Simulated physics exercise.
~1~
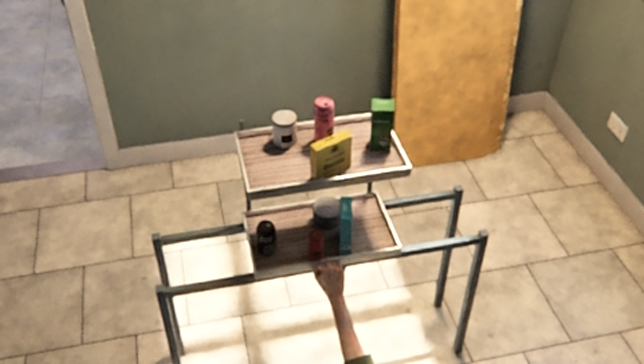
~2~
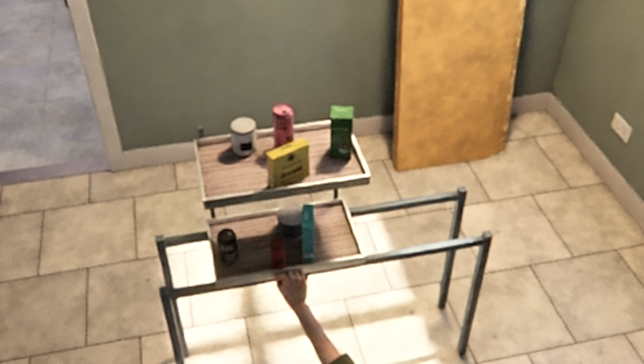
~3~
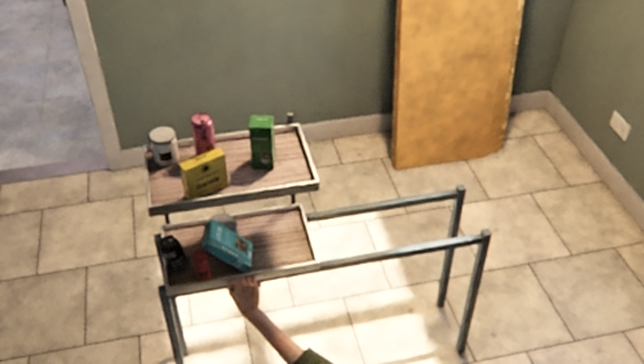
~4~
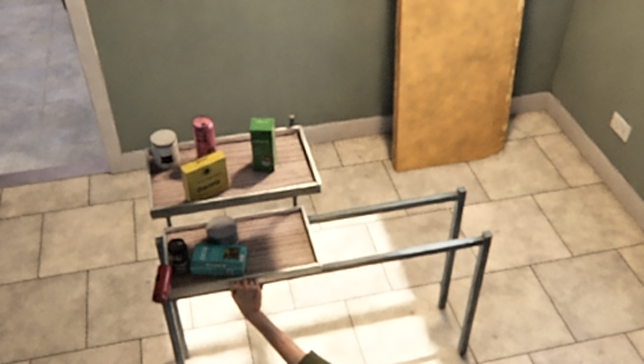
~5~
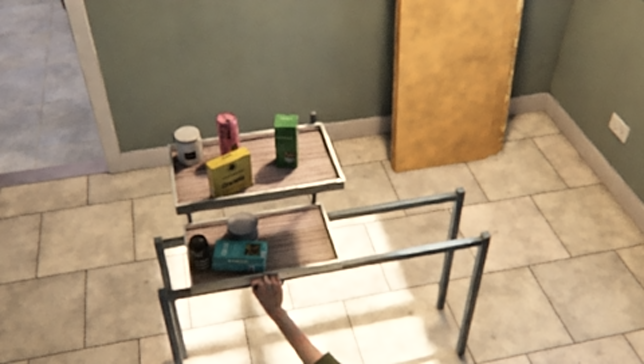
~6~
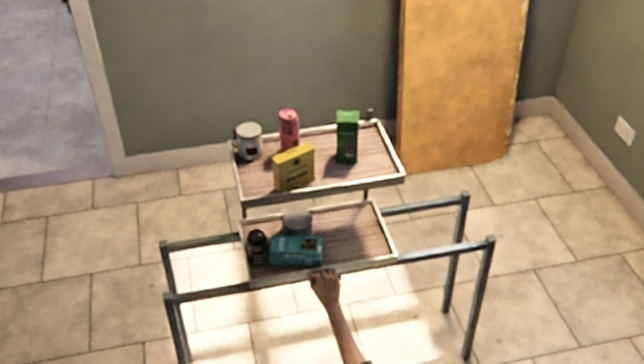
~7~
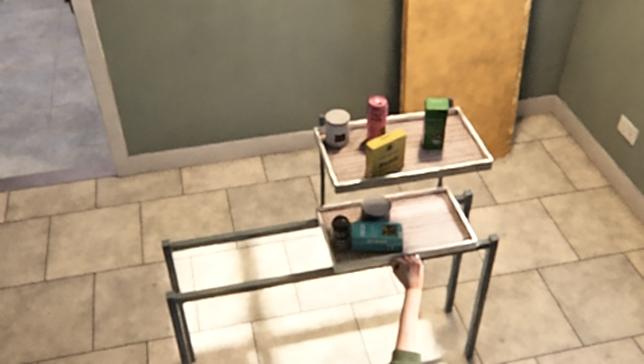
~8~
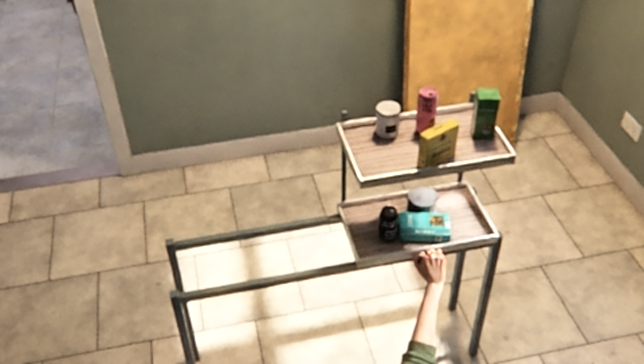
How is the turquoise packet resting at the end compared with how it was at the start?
At the start the turquoise packet stood upright on the lower tray, but by the end it was lying on its side.
